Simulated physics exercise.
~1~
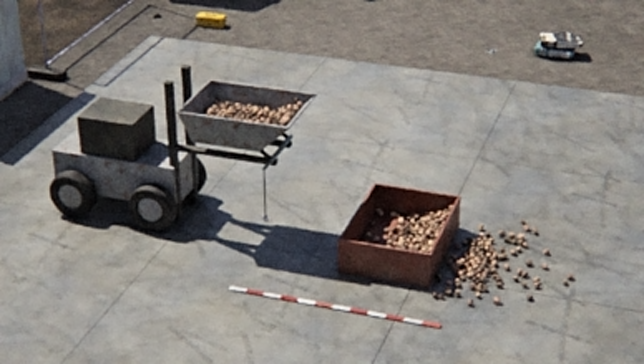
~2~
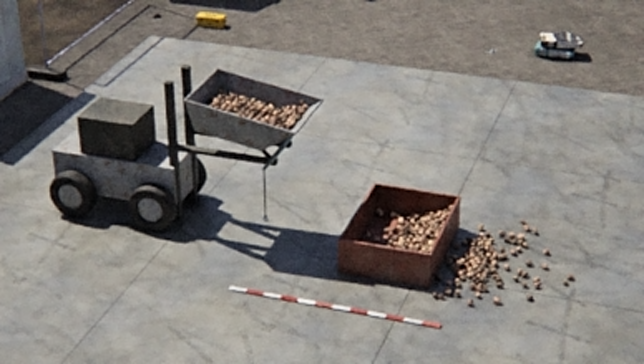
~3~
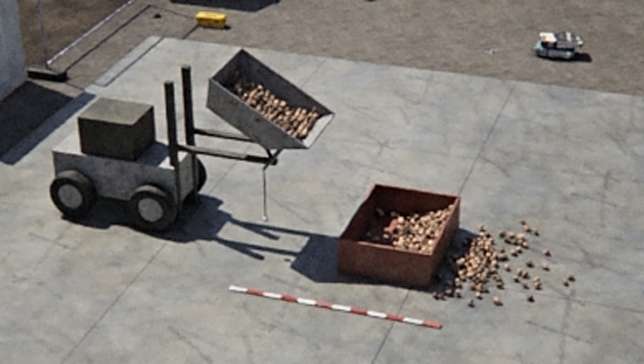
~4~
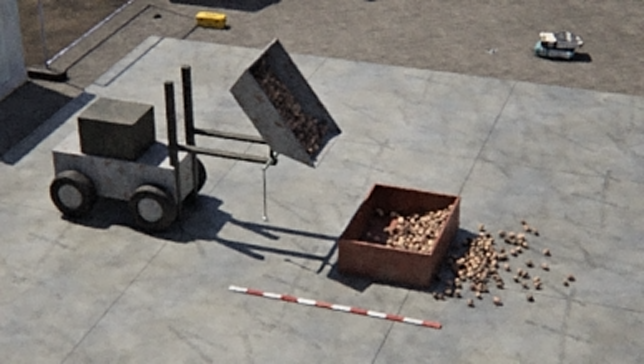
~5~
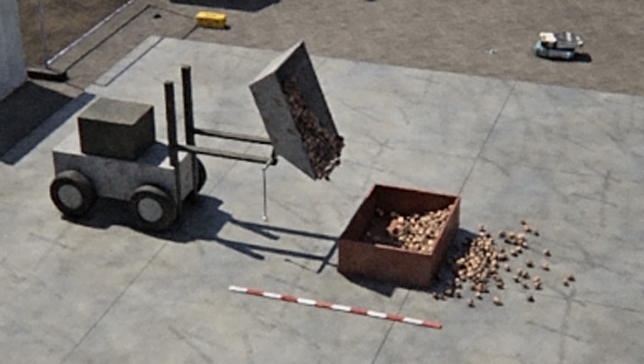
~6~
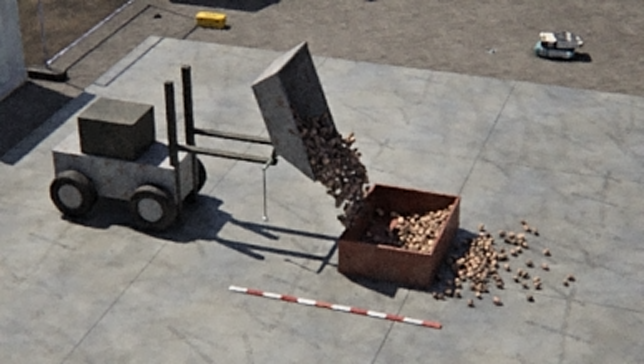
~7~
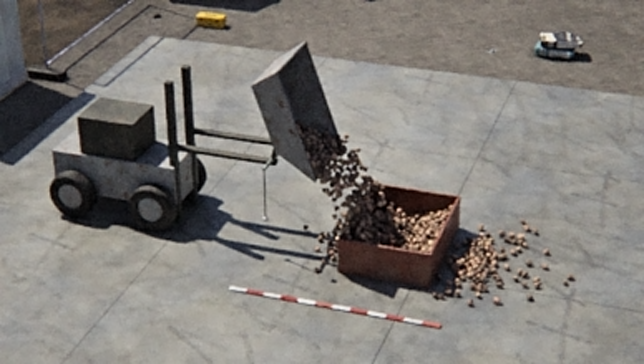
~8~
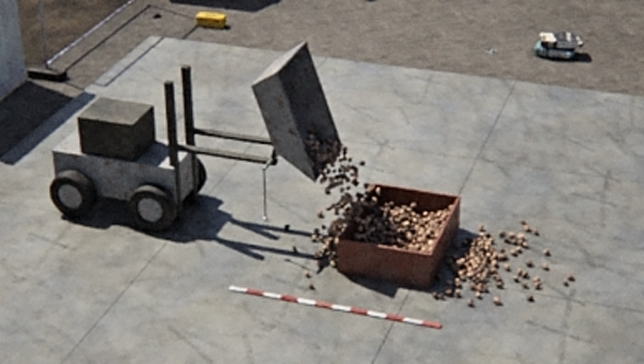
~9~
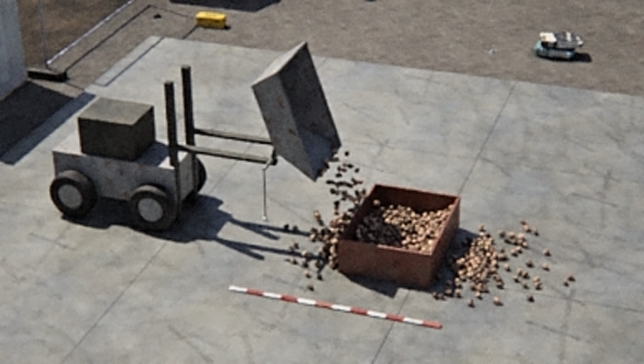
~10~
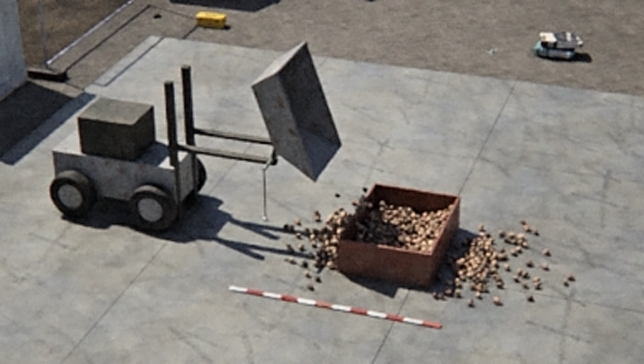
On a concrete yard, a loader's skip tips stones into a bin, spilling some in front.
